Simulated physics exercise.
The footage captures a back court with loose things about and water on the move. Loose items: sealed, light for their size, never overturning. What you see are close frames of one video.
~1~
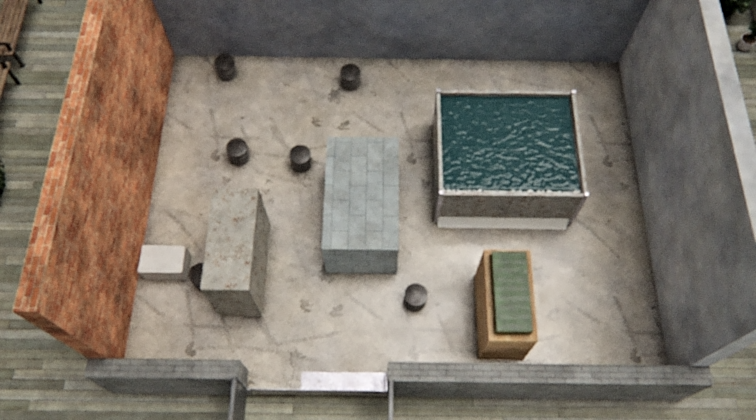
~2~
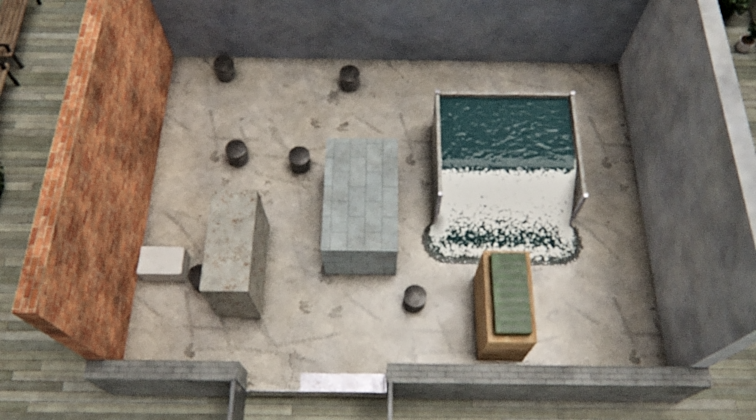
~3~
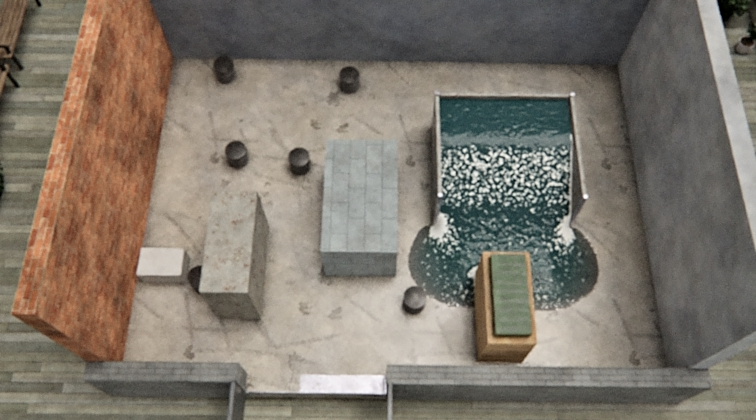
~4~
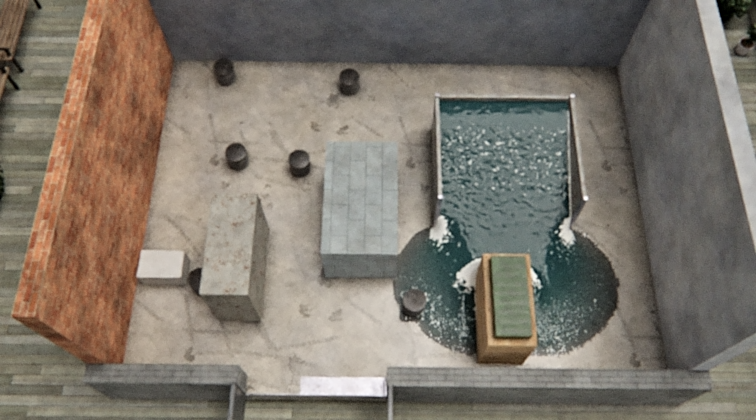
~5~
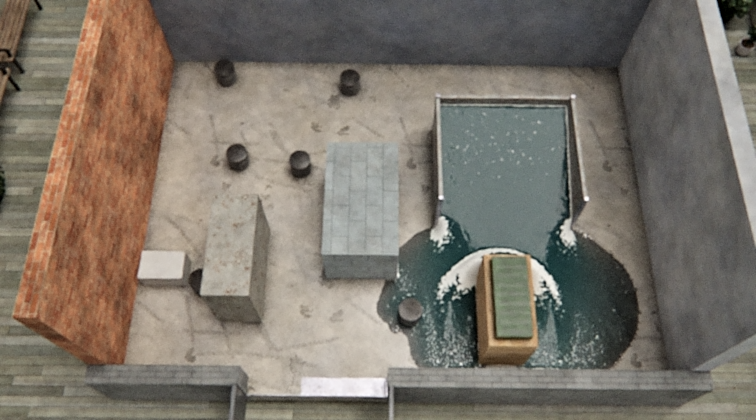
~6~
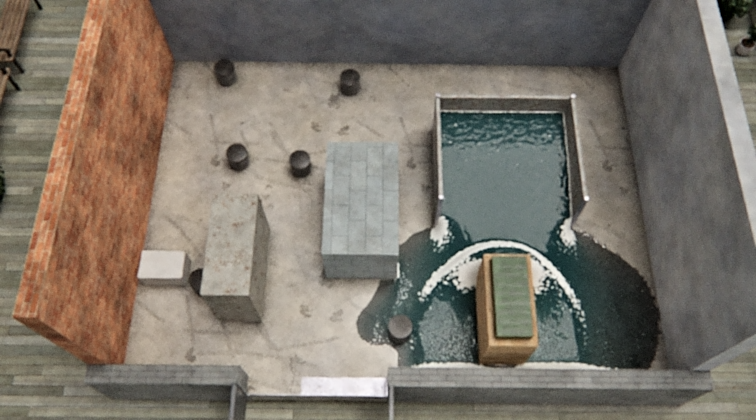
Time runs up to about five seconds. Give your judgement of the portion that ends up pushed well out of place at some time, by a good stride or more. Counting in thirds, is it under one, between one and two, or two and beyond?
In thirds: Under one.
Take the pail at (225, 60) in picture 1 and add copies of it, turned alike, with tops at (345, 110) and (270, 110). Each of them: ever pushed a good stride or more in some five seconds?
In that order: Not that far, never so far.
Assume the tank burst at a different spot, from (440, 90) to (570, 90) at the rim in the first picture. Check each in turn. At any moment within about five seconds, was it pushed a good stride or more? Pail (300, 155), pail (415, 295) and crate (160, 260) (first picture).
Well, in order they come out as beyond that mark, under that mark and beyond that mark.
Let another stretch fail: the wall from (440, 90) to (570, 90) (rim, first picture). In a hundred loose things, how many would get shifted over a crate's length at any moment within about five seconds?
I make it 90 per cent.
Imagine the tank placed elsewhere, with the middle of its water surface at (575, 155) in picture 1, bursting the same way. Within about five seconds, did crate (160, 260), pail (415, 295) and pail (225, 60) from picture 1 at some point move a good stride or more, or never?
First displaced far, then displaced far, then never went far.
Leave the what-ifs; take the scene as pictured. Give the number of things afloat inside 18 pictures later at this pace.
That would be 0.
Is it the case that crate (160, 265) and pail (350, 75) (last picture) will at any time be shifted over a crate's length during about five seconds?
One by one, first passed the mark, second never cleared it.
A moment on, 1 of 7 are well off their spots; 1 afloat.
Next, 1 of 7 are well off their spots; 0 afloat.
Later, 1 of 7 are well off their spots; 0 afloat.
In the end, 2 of 7 are well off their spots, and 2 have been at some point; 1 afloat.
